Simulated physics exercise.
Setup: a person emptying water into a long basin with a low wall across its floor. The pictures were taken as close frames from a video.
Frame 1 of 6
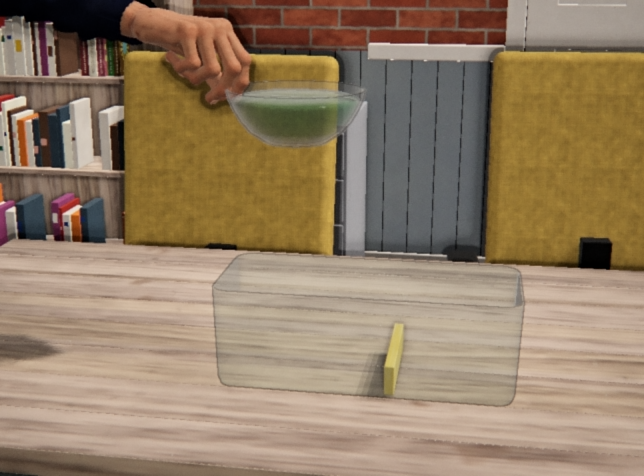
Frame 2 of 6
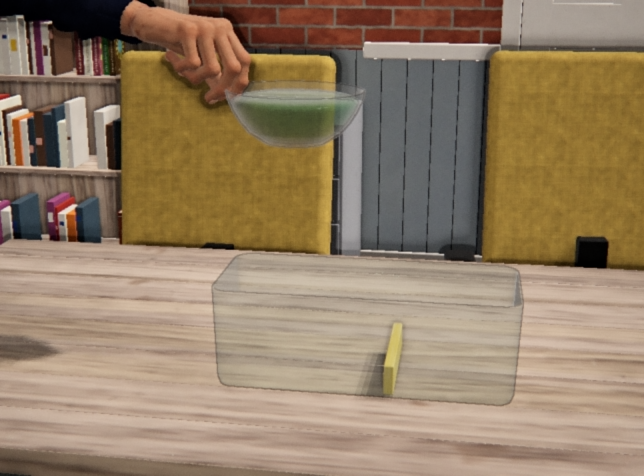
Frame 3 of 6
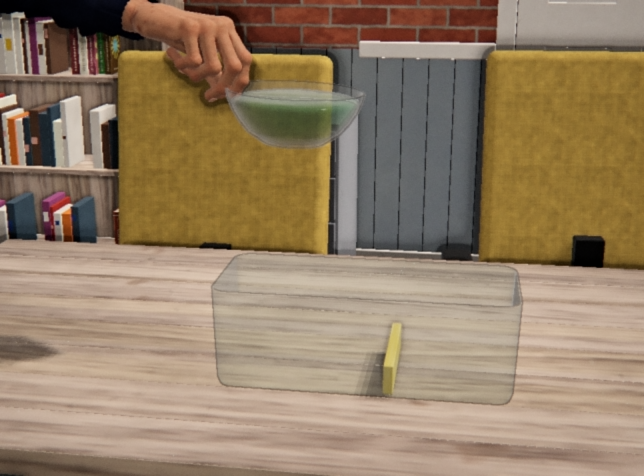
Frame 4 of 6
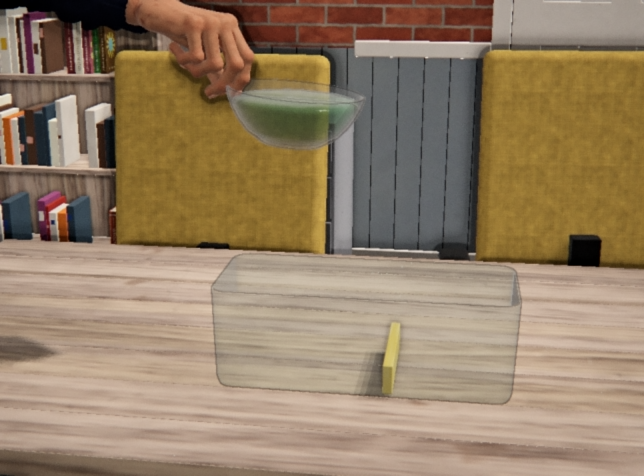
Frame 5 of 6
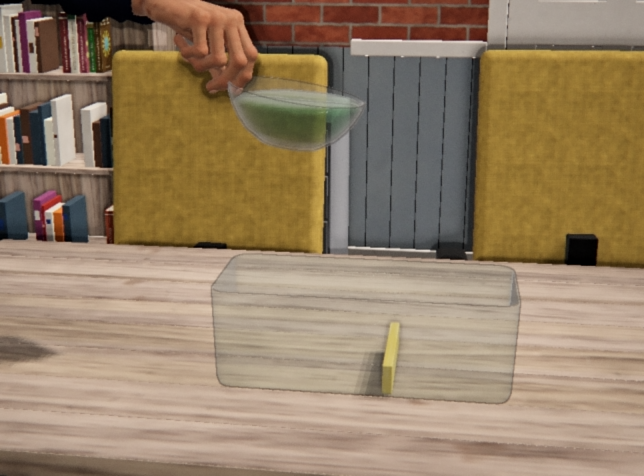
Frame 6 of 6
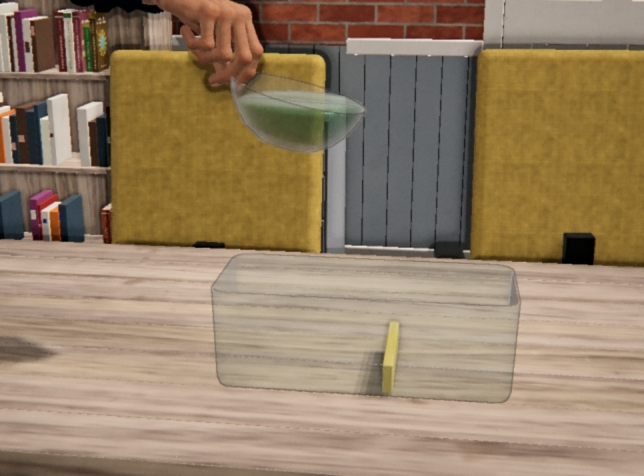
In a room with a brick wall, grey panelling and a bookshelf at left, a pale wooden table is seen from the front and slightly above. A clear long basin with a low yellow wall across its floor sits on it, beneath a hand holding a transparent bowl of green liquid, yellow panels behind. The hand gradually tilts the bowl rightward while the camera shifts very slightly.
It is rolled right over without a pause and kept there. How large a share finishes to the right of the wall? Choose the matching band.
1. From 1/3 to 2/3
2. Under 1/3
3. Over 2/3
Over 2/3.
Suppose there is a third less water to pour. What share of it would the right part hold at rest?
Near 75 %.
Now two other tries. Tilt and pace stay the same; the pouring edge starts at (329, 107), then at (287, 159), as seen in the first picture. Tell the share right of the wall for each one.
The first gives 45 %, the second 10 %.
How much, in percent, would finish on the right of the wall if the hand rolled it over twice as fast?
It comes to some 60 per cent.
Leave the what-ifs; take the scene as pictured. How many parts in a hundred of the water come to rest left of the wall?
Estimate: Some 25 per cent.
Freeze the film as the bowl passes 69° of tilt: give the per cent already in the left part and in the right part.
Left side 0 in a hundred, right side 25 in a hundred.
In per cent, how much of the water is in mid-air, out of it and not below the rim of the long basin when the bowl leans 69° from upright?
45 %.
A moment on, the bowl is tipped part way and 24 per cent is still to pour, 2 is left of the wall and 27 right of it.
Next, the bowl is tipped right over and 0 per cent is still to pour, 19 is left of the wall and 77 right of it.
Then the bowl is tipped right over and 0 per cent is still to pour, 22 is left of the wall and 77 right of it.
Later the bowl is tipped right over and 0 per cent is still to pour, 23 is left of the wall and 76 right of it.
At rest 24 per cent lies left of the wall, 75 right of it and 1 outside.
